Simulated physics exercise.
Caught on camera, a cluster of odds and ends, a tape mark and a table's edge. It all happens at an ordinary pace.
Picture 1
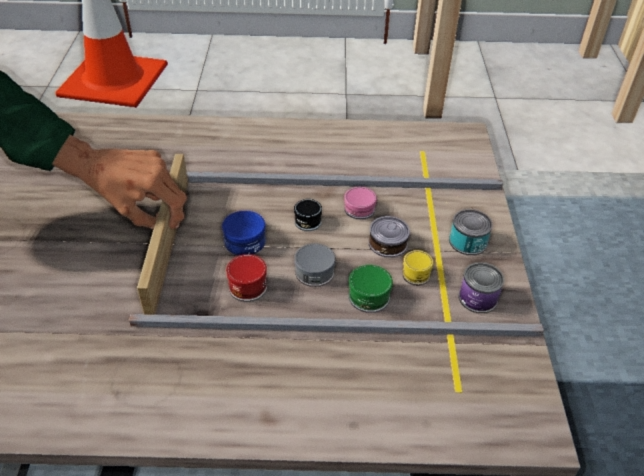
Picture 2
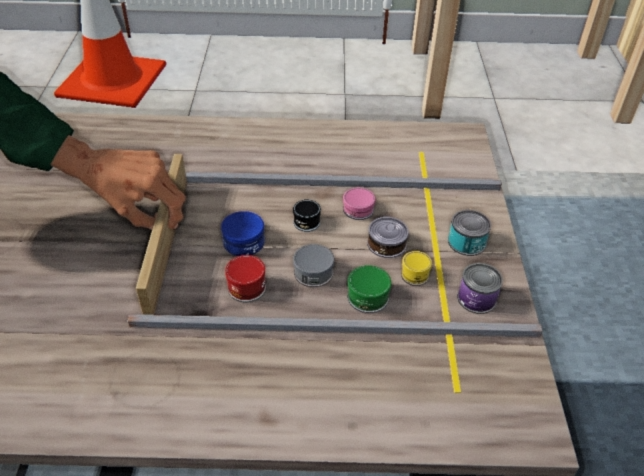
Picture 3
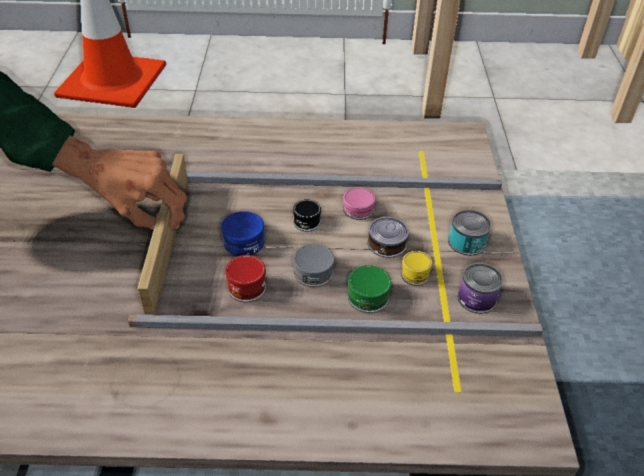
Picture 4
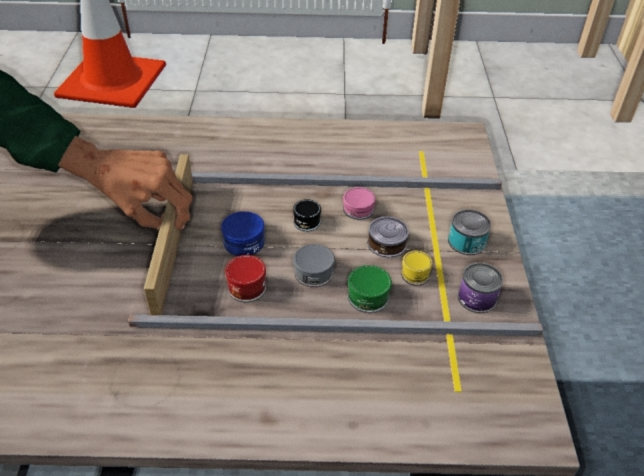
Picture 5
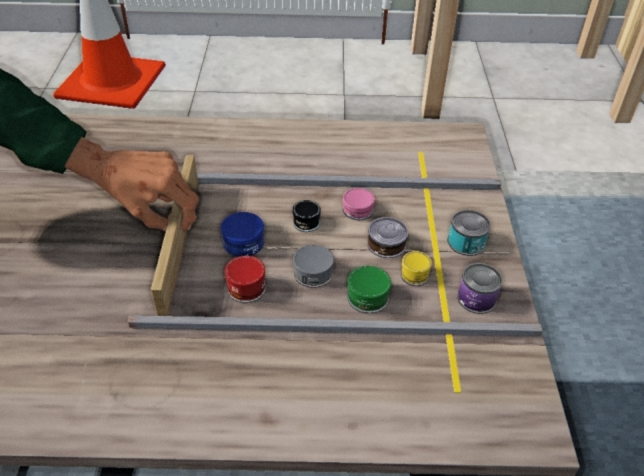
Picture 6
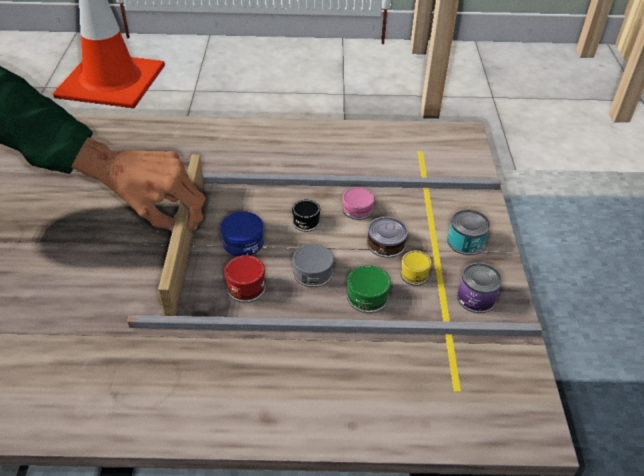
On a wooden table marked with a yellow tape line, a hand holds a board upright between two rails, then slides it slightly right toward a cluster of colourful tins and tubs, which stay where they are.
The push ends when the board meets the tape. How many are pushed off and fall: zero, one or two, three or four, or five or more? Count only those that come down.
The number that fall off is one or two.
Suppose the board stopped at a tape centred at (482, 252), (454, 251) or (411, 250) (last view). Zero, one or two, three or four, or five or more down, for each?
One after another: Five or over; one or two; no fall at all.
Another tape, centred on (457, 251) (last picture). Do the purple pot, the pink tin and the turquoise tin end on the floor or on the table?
The purple pot falls; the pink tin does not fall; the turquoise tin goes over.
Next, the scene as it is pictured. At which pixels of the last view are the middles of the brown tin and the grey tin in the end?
The brown tin at (496, 239), the grey tin at (459, 262).
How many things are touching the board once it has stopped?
5 of them.
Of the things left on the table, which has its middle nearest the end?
The purple pot.
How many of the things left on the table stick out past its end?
Overhanging: 1.
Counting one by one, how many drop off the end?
Exactly 1.
Soon after, none off yet; turquoise tin at rest near (469, 232); purple pot at rest near (479, 288); yellow tin at rest near (416, 268).
After that, none off yet; turquoise tin at rest near (469, 232); purple pot at rest near (479, 288); yellow tin moving near (424, 270).
In the end, the number that fall off is one or two; gone, turquoise tin.
